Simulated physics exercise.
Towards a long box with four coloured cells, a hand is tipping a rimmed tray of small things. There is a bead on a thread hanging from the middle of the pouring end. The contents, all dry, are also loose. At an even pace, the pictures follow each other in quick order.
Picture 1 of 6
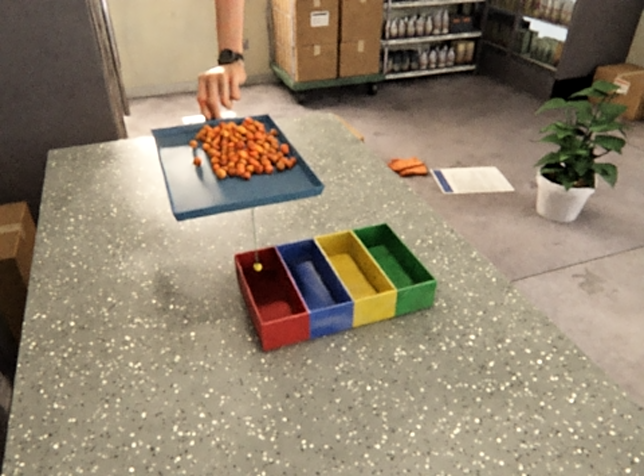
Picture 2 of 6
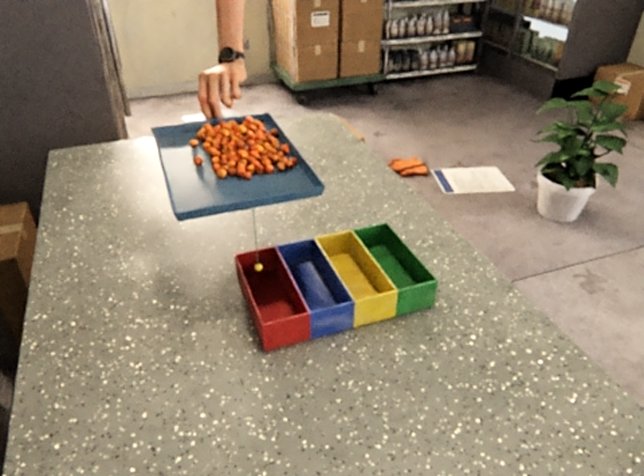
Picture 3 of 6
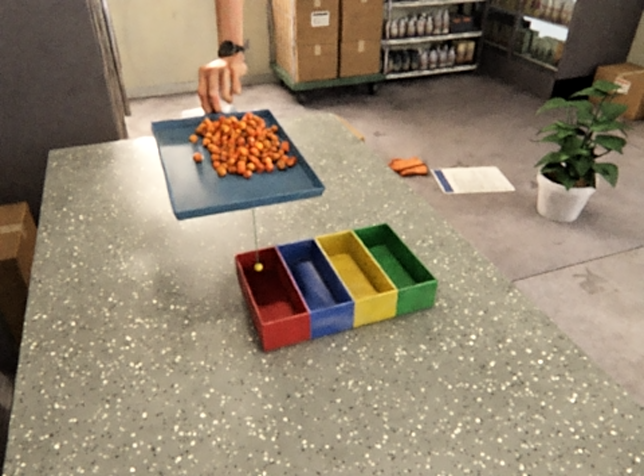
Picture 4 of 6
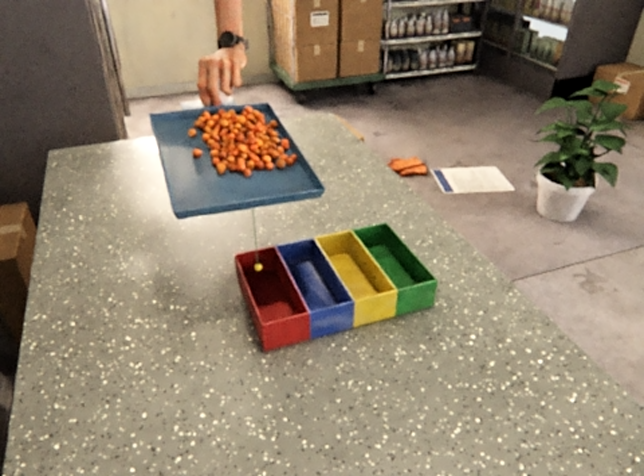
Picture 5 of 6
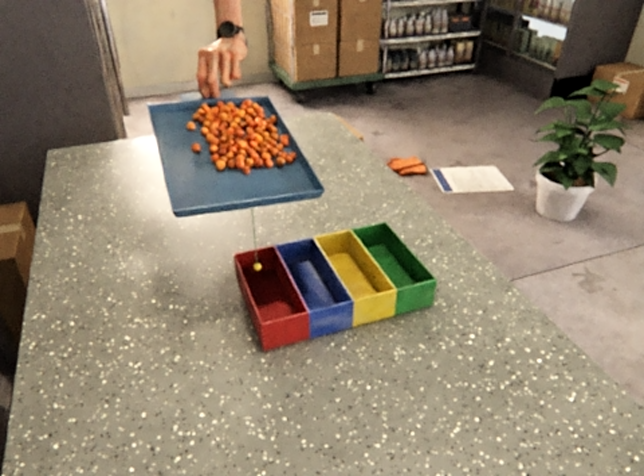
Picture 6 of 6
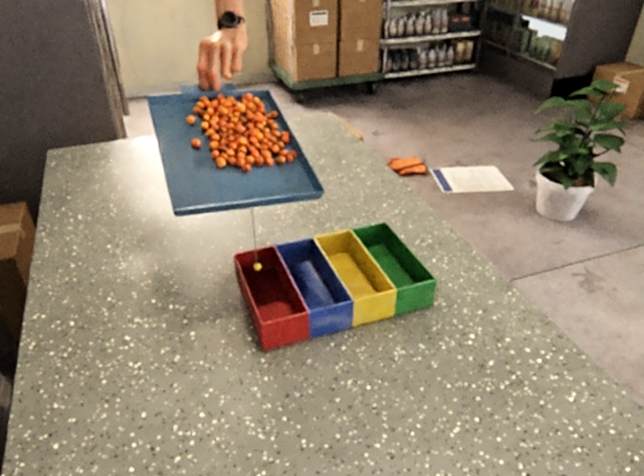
The clip opens on a hand holding the far edge of a blue tray of small orange pieces, above a box with red, blue, yellow and green cells on a speckled counter. The hand slowly raises the far edge, tilting the tray slightly, while the pieces stay heaped and the cells remain empty.
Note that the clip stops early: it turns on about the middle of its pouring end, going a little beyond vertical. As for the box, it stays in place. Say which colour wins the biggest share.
Blue wins the biggest share.
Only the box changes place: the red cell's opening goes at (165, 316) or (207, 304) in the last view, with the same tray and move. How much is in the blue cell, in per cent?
Roughly 0 per cent, and 10 per cent.
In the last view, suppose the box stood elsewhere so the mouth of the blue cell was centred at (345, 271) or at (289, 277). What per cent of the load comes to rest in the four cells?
Around 90 then around 100 per cent.
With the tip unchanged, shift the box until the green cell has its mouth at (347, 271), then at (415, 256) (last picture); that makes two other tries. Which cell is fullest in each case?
First the yellow cell, then blue.
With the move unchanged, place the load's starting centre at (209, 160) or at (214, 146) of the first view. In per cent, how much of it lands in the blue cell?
Close to 50 and close to 60 per cent.
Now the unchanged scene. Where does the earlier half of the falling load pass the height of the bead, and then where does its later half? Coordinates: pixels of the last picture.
About (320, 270), and after that about (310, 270).
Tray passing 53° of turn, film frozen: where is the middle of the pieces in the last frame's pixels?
The middle of the pieces lands at roughly (286, 170).
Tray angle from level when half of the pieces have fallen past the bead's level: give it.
That happens at close to 95 degrees.
Shortly afterwards, tray tipped steeply; all but a few on the tray; only a few in the blue cell; only a few in the red cell; only a few falling or outside the box.
Next, tray tipped right over; near two thirds on the tray; a little in the blue cell; only a few in the red cell; only a few in the yellow cell; near a quarter falling or outside the box.
Some moments later, tray tipped past a quarter turn; near two thirds in the blue cell; near a quarter in the red cell; near a quarter in the yellow cell; only a few in the green cell; only a few falling or outside the box.
In the end, tray tipped past a quarter turn; near two thirds in the blue cell; near a quarter in the red cell; near a quarter in the yellow cell; only a few in the green cell; only a few outside the box.
